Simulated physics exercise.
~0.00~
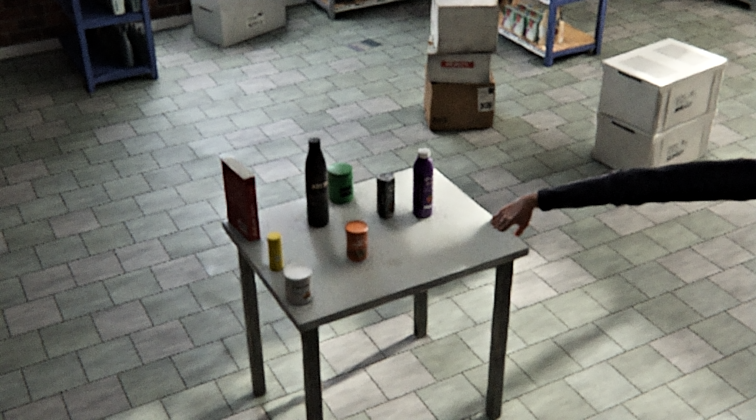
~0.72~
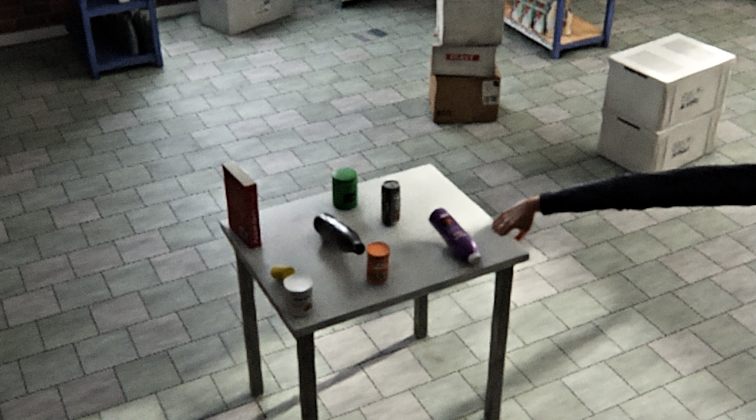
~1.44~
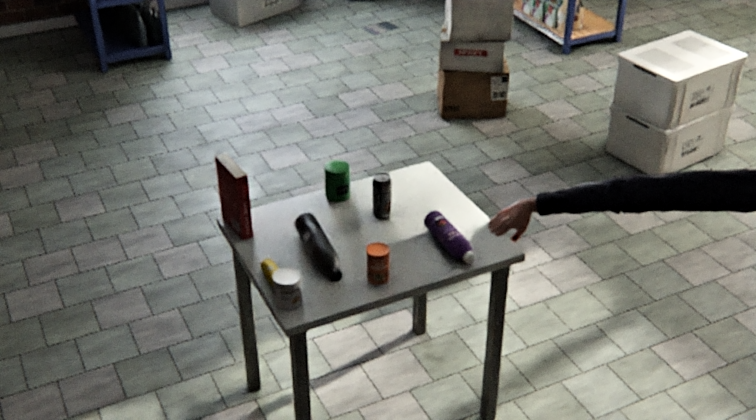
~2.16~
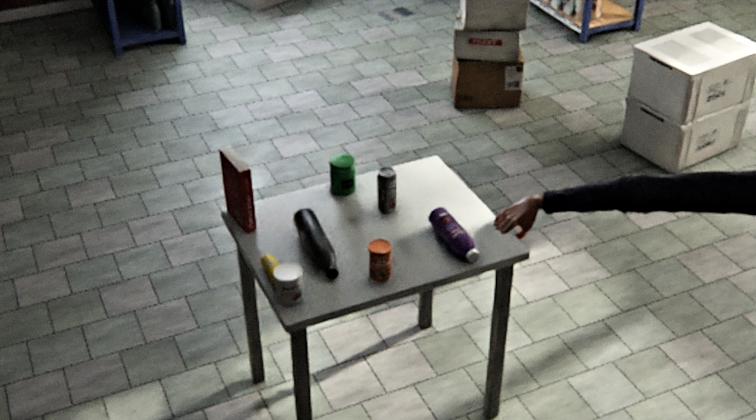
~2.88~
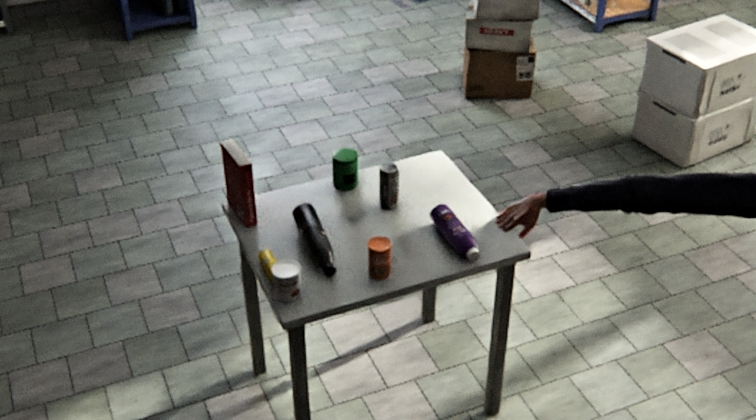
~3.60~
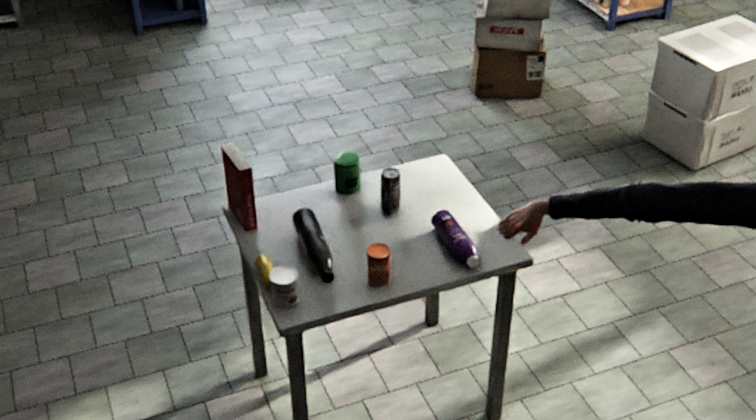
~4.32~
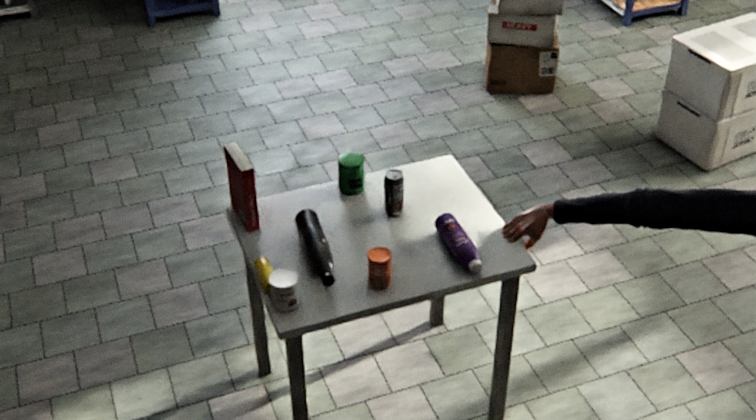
To begin with, eight items, including bottles, tins and a red book, stand on a small grey table while a hand reaches in from the right to its corner. Then the black bottle and the purple bottle topple, the yellow shaker tips, and the orange tin shifts a little to the right and nearer to us, staying upright. Next the black bottle swings round to the left on its side, and the shaker comes down flat beside the white tin. After that everything lies still as the view drifts slightly, with the book, green jar, grey can and both tins still standing and the hand still at the corner.
